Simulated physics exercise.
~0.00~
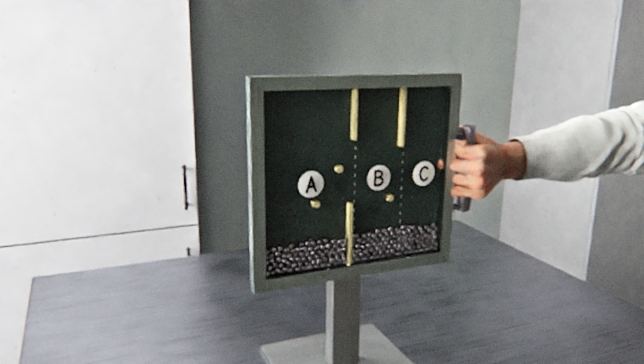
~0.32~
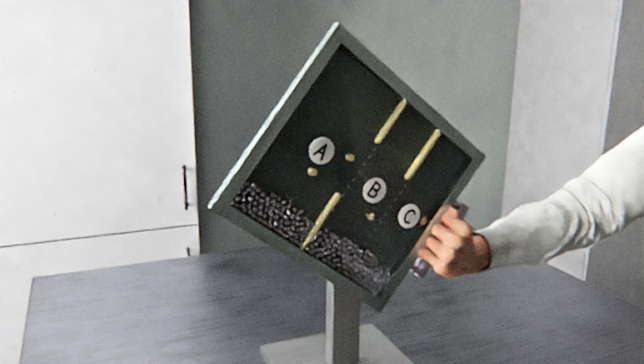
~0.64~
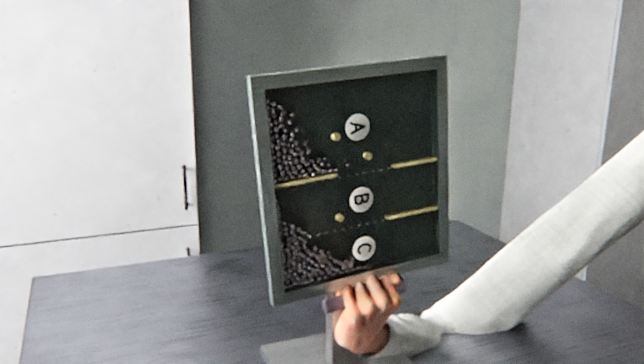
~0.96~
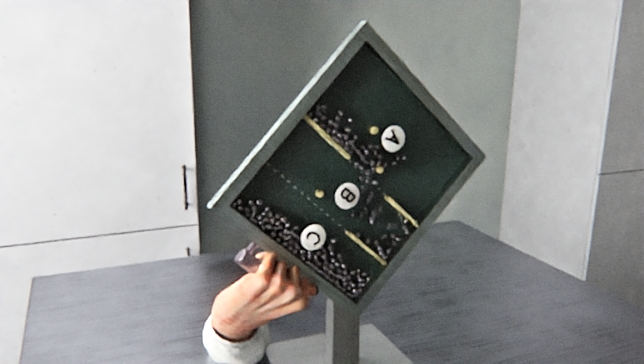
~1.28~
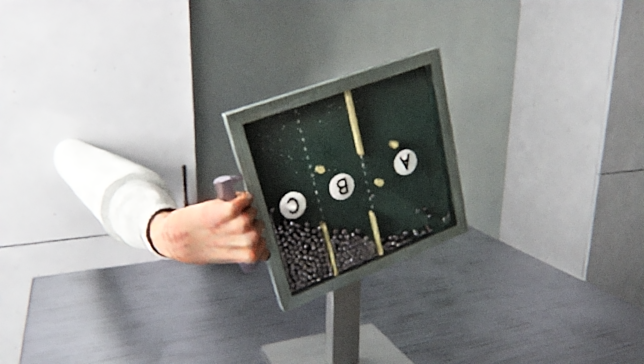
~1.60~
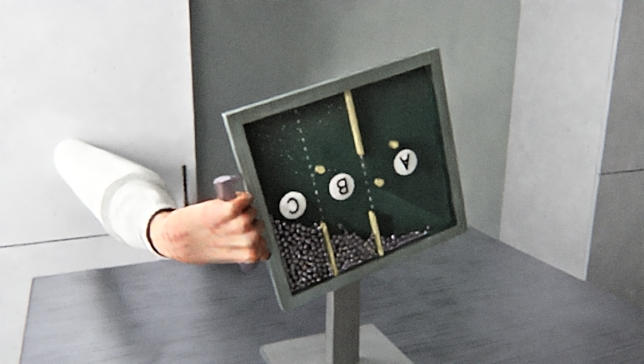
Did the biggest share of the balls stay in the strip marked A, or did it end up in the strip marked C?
It ended up in the strip marked C, at the lower left of the tilted case. Only a few balls were left in A.
